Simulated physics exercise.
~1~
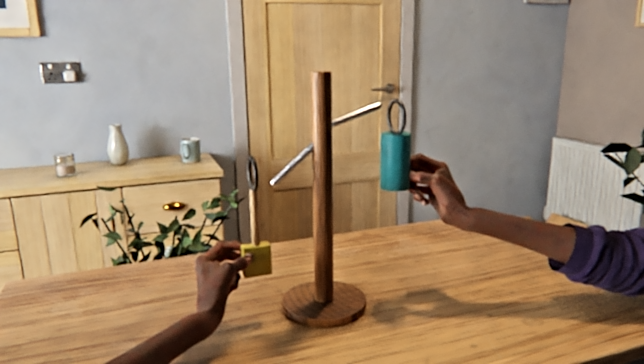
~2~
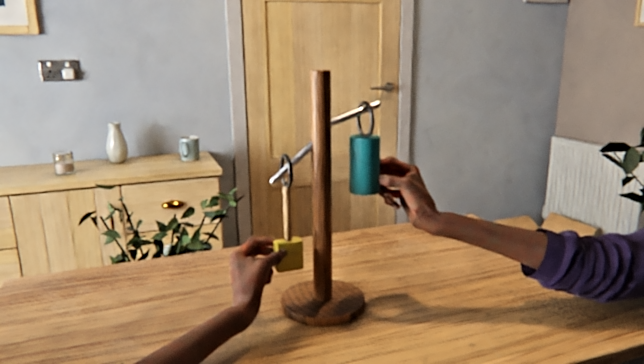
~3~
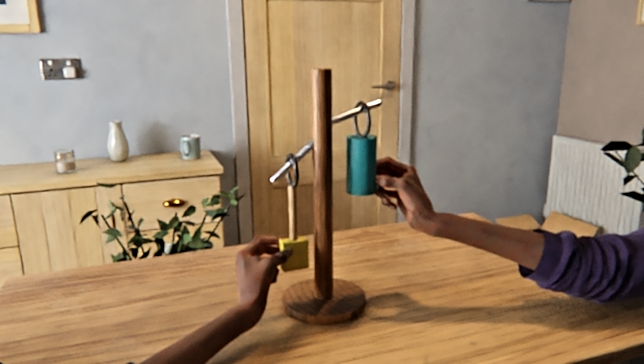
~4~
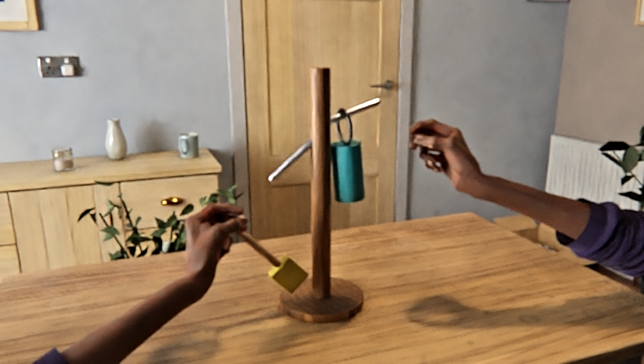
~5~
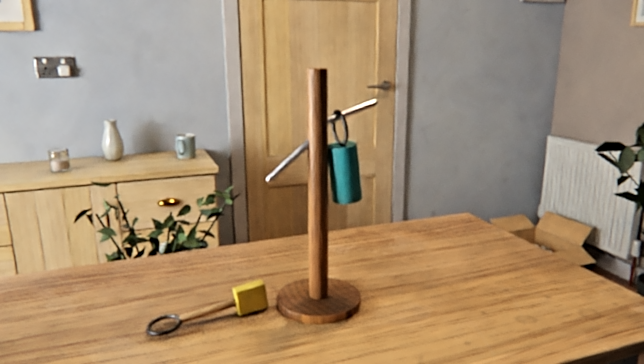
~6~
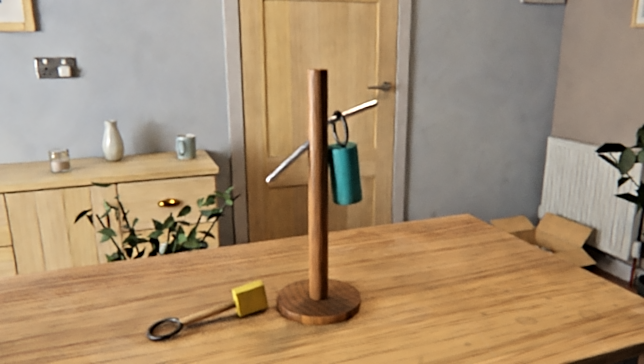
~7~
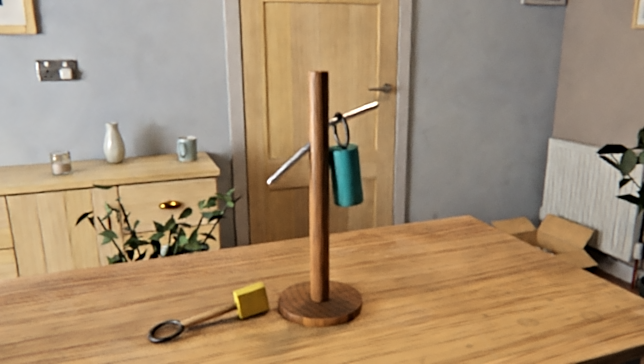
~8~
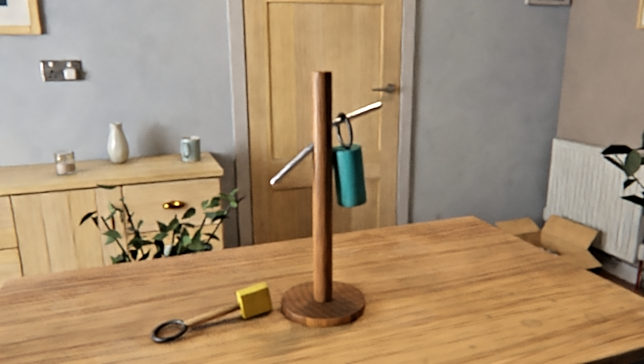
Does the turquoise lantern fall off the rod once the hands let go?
No, the turquoise lantern stays hanging from the rod by its ring. Only the yellow brush drops to the table.
